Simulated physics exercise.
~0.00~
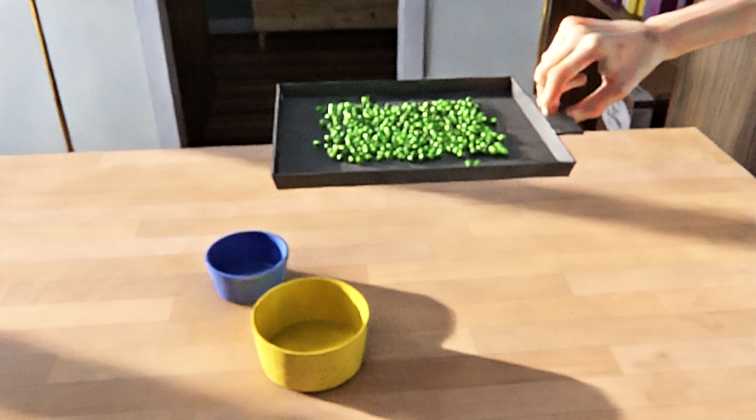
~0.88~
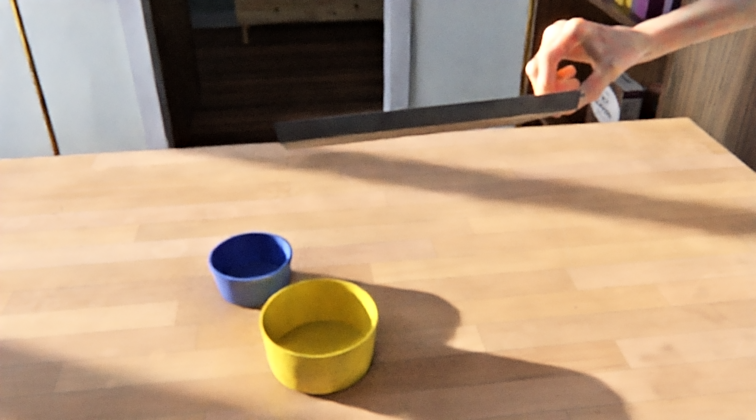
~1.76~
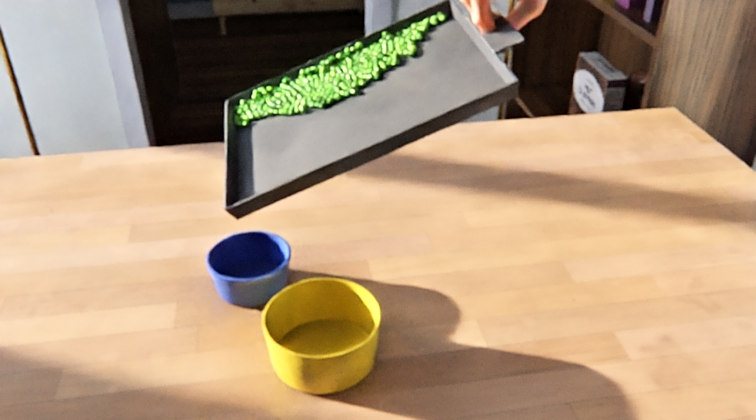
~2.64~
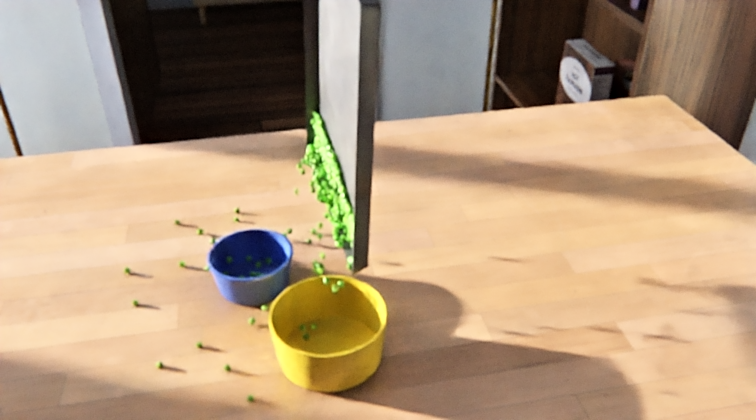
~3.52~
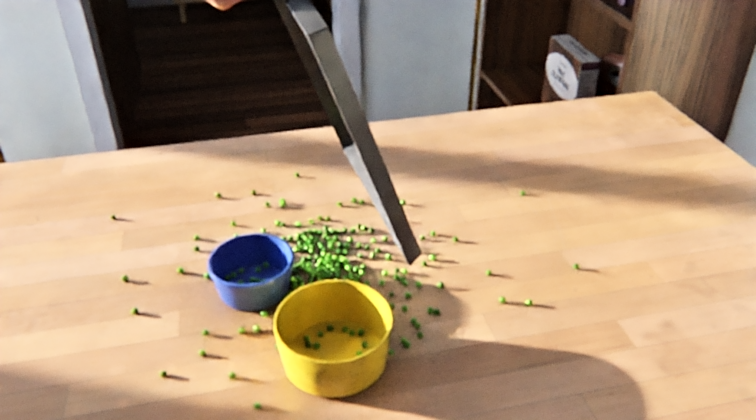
Green peas spill from a tilted dark tray, mostly scattering around two bowls on the table.
